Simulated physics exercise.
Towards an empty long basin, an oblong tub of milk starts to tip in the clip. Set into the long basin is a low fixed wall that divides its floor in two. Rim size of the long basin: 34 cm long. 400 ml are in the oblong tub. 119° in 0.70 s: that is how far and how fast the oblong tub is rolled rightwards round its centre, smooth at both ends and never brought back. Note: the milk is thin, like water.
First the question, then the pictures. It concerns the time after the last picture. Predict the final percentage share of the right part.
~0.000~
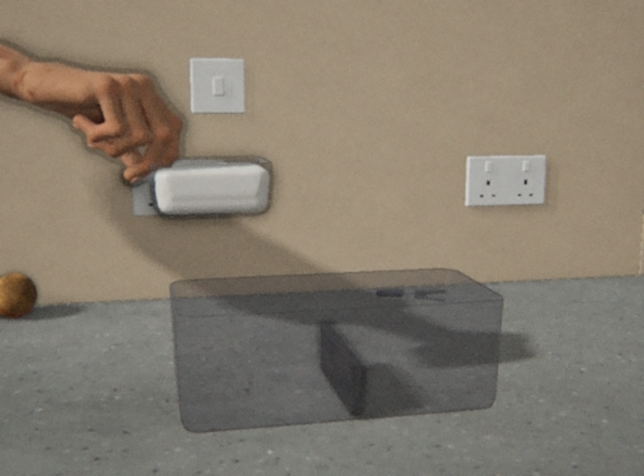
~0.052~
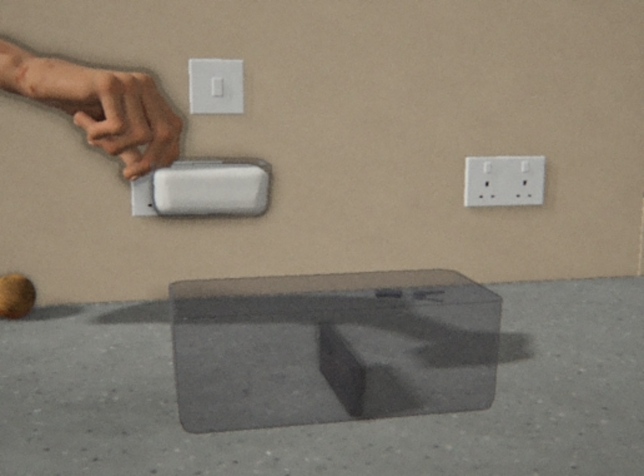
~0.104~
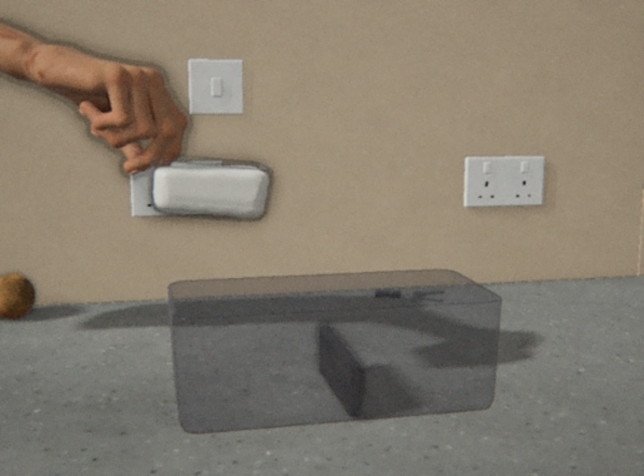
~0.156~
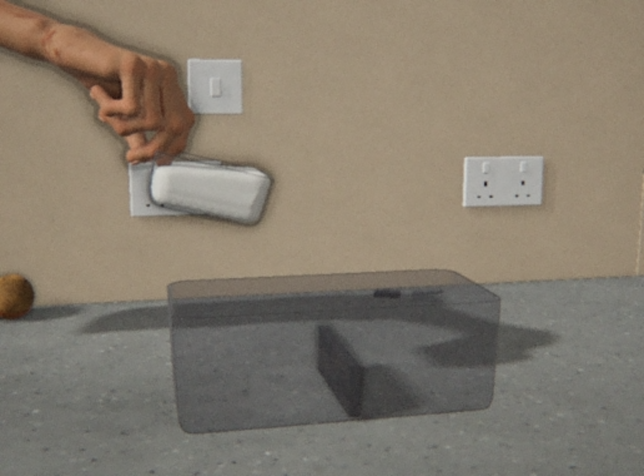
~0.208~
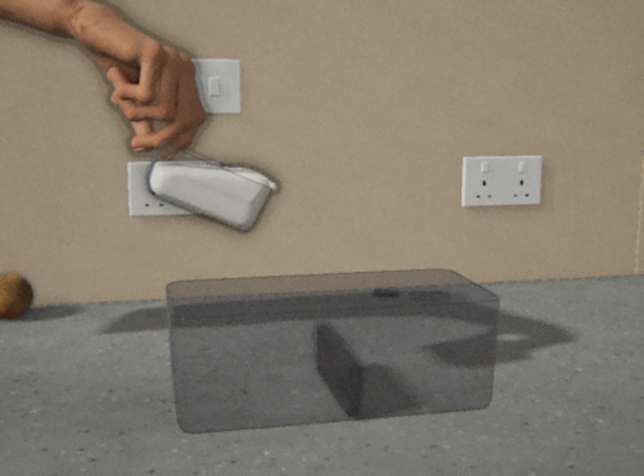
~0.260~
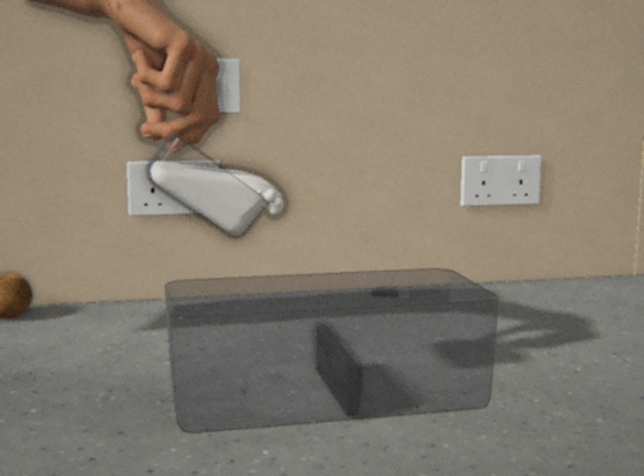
Right part: About 4 %.
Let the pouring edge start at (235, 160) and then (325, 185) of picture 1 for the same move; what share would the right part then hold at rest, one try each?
Around 5 per cent first, around 80 per cent next.
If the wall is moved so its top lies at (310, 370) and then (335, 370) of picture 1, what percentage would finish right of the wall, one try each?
I'd say 65 percent on the first go, 30 percent on the next.
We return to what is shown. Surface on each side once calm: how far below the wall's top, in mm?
Close to 40 mm left and close to 56 mm right.
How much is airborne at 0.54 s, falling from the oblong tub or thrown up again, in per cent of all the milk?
My guess is roughly 22 %.
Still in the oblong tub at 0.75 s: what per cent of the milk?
Around 0 in a hundred is still there.
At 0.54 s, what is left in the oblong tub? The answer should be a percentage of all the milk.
Around 6 in a hundred.
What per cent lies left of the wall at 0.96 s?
Left share: Approx. 94 %.
After 0.54 s the tilt is 105° and 6 per cent is still to pour, 71 is left of the wall and 2 right of it.
After 0.75 s the tilt is 119° and 0 per cent is still to pour, 93 is left of the wall and 3 right of it.
After 0.96 s the tilt is 119° and 0 per cent is still to pour, 95 is left of the wall and 4 right of it.
After 1.20 s the tilt is 119° and 0 per cent is still to pour, 95 is left of the wall and 4 right of it.
In the end 95 per cent lies left of the wall, 4 right of it and 1 outside.
